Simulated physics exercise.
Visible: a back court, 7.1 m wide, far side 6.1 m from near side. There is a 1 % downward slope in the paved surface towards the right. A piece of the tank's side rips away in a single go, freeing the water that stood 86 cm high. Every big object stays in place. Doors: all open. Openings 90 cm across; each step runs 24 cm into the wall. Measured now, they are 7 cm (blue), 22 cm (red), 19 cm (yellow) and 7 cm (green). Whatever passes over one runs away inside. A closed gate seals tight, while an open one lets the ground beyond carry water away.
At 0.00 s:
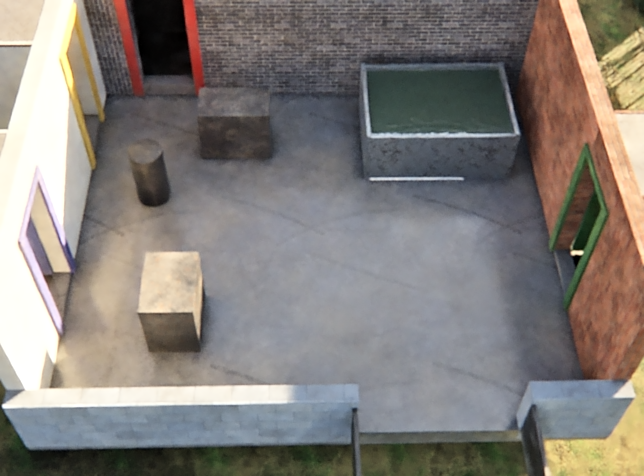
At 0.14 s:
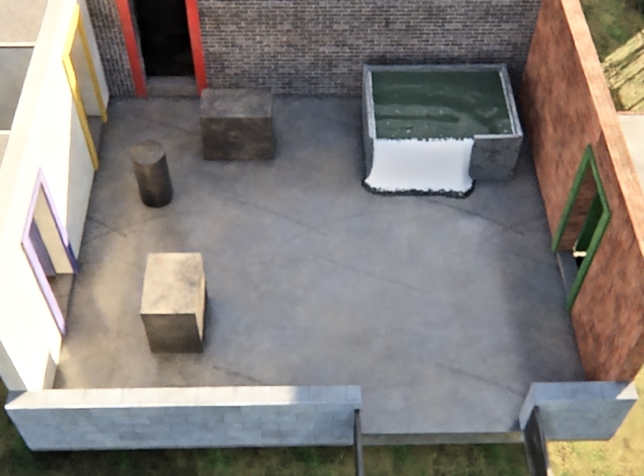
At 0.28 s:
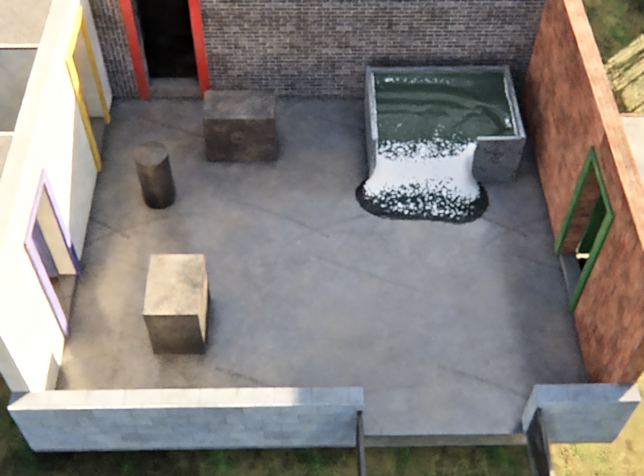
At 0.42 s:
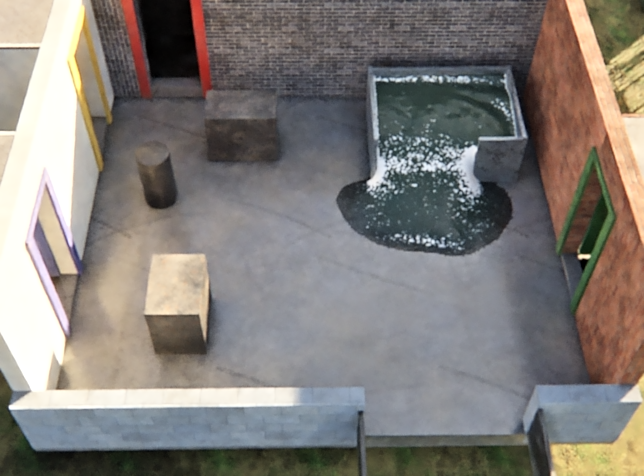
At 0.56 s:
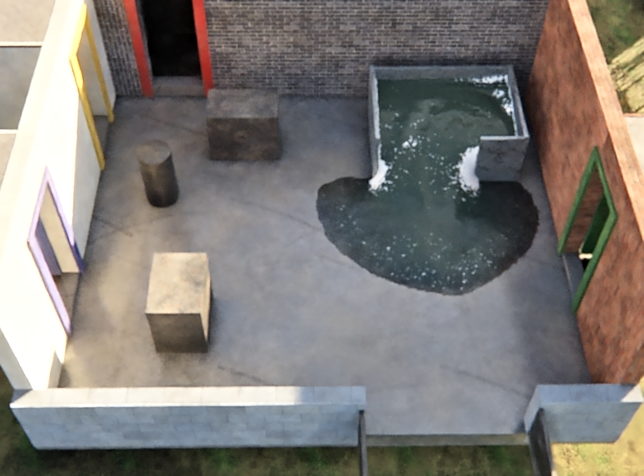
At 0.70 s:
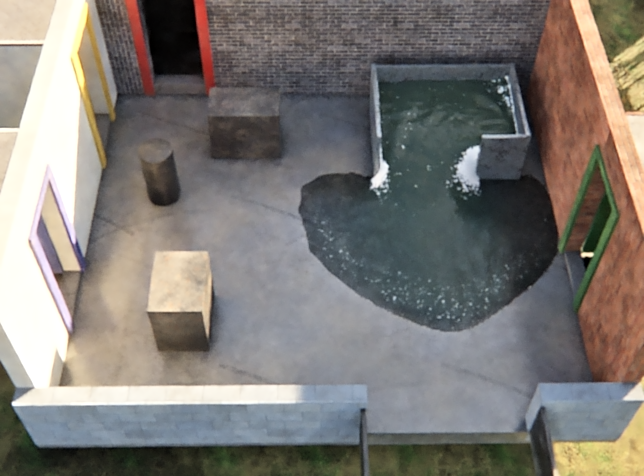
Walled back court with a concrete tank, its front side giving way and dark green water pouring out, spreading across the paving.
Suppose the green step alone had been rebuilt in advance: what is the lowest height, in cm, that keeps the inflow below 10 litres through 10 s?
About 9 cm.
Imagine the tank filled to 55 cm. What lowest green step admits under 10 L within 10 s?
Roughly 5.5 centimetres.
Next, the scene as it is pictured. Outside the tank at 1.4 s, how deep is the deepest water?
Close to 36 centimetres.
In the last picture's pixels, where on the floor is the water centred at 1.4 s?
The centre of all the water is around (435, 202).
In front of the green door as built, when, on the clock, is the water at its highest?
I'd guess close to 1.4 seconds.
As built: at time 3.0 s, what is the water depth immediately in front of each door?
Centimetres: Blue = 1, red = 0, yellow = 0, green = 7.
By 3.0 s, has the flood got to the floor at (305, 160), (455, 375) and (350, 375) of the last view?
Listed order - unwetted, soaked through, soaked through.
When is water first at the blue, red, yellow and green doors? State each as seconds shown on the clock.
Times: Blue 3.0 s, red 6.5 s, yellow 5.5 s, green 0.8 s.
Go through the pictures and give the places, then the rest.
In the first frame, the tank at (437, 103) is whole and still, 86 cm deep; the green door at (576, 234) is dry.
In the second frame, water pours out at (420, 165) and has run 0.4 m, to (459, 195); about 9 cm deep outside, 86 cm at the back.
In the third frame, the front is at (434, 217), 0.8 m from the gap at (423, 168); 1.2 m2 of floor is wet, 81 cm left at the back.
In the fourth frame, the gap is at (424, 170), the front 1.5 m out at (448, 252); the back of the tank holds 73 cm.
In the fifth frame, the front is at (450, 291), 2.2 m from the gap at (425, 170); 5.2 m2 of floor is wet, 75 cm left at the back.
In the sixth frame, the front is at (435, 325), 2.8 m from the gap at (427, 168); 7.5 m2 of floor is wet, 68 cm left at the back; the green door at (586, 236), 2.8 m from the gap, is still 0.5 m from the nearest water.
After 1.4 s water covers 45 % of the floor, deepest (36 cm) near (408, 186); 10 cm at the green door, 1 litre in over its 7 cm step.
After 3.0 s water covers 55 % of the floor, deepest (26 cm) near (54, 417); 7 cm at the green door, 9 litres in over its 7 cm step.
After 10.0 s water covers 95 % of the floor, deepest (8 cm) near (596, 414); 6 cm at the green door, 25 litres in over its 7 cm step.
At the green door as built, the water arrived by 0.9 s and peaked near 10 cm at 1.4 s.
Run again over the same 10 s with other heights there, 15 litres in over 8 cm, 2 litres over 11 cm. The limit of 10 litres is kept from about 9 cm up.
